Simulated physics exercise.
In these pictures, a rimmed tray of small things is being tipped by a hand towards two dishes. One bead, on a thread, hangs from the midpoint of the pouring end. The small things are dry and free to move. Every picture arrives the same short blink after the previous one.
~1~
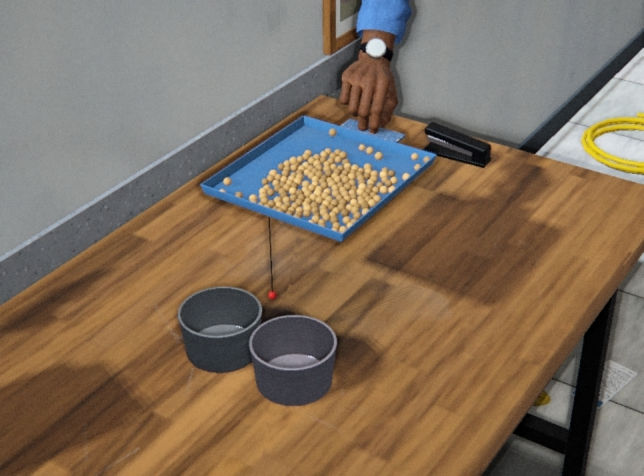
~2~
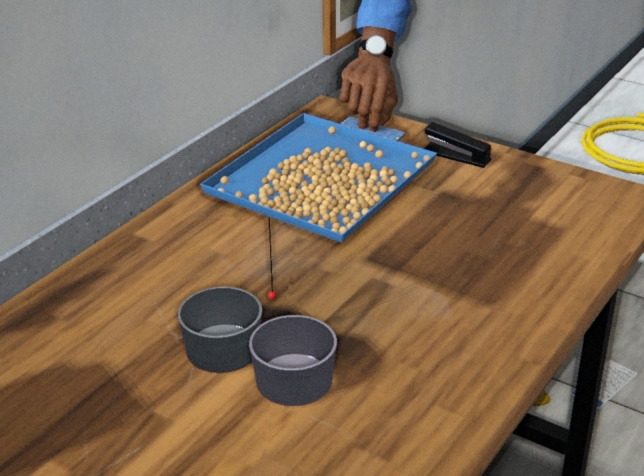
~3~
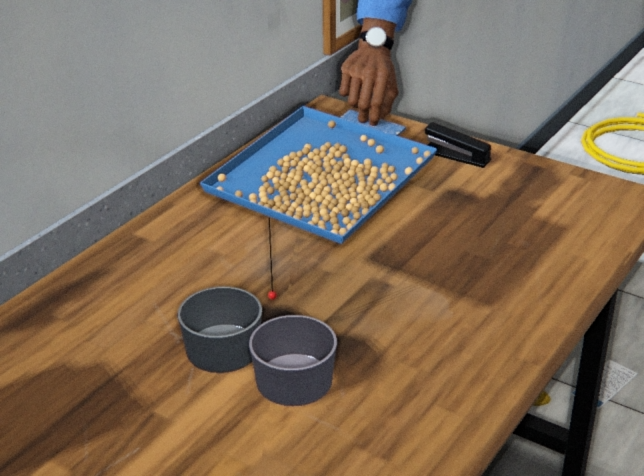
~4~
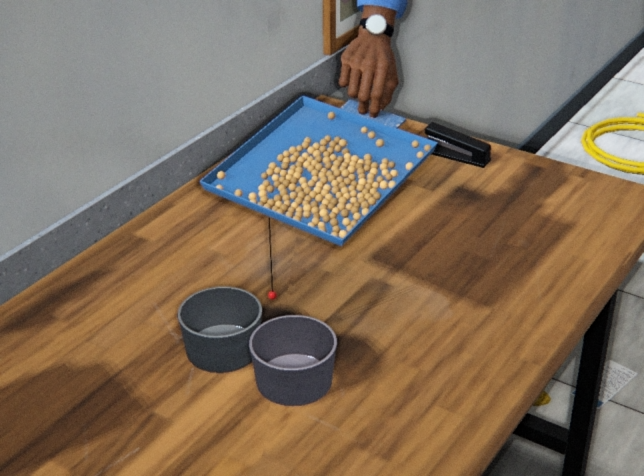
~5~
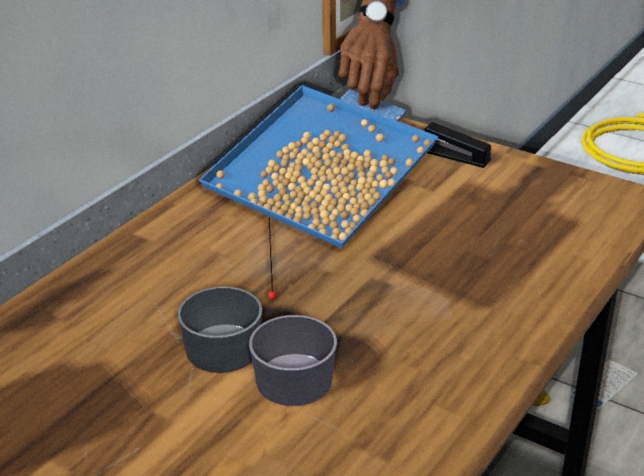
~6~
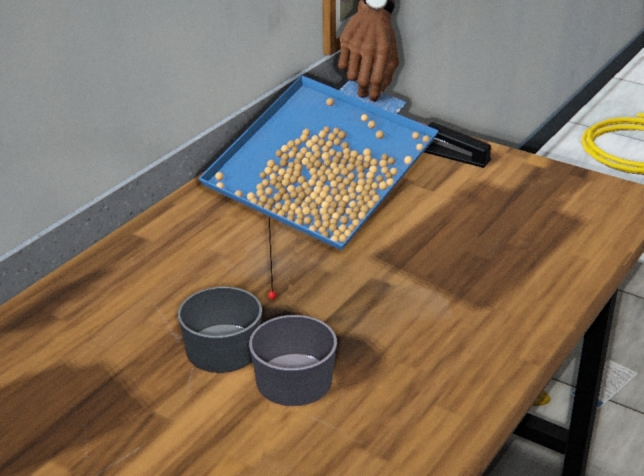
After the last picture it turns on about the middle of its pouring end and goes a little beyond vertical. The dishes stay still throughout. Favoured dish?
Right.
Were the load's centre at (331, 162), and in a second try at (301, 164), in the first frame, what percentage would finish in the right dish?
About 50 % and 60 %.
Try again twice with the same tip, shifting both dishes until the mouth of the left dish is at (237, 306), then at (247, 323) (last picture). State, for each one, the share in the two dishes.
The first comes to 80 percent and the second to 80 percent.
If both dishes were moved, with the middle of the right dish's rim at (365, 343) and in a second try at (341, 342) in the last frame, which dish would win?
For the first position it is the one at right; for the second, the one at right.
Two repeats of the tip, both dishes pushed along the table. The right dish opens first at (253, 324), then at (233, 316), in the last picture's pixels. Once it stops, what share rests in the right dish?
Trial 1 about 10 %, trial 2 about 0 %.
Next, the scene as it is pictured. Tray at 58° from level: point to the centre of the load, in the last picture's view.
Around (322, 219).
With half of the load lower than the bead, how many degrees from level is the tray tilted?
Close to 75° of tilt at that moment.
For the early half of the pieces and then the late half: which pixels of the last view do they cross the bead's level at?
At about (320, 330), then at (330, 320).
Soon after the last picture, tray tipped steeply; most on the tray; a small part in the right dish; a stray few outside both; a small part in the air.
A little later, tray tipped right over; a small part on the tray; about half in the right dish; a stray few in the left dish; about a third outside both; a small part in the air.
Later still, tray tipped past a quarter turn; about half in the right dish; a stray few in the left dish; about half outside both.
By the end, tray tipped past a quarter turn; about half in the right dish; a stray few in the left dish; about half outside both.
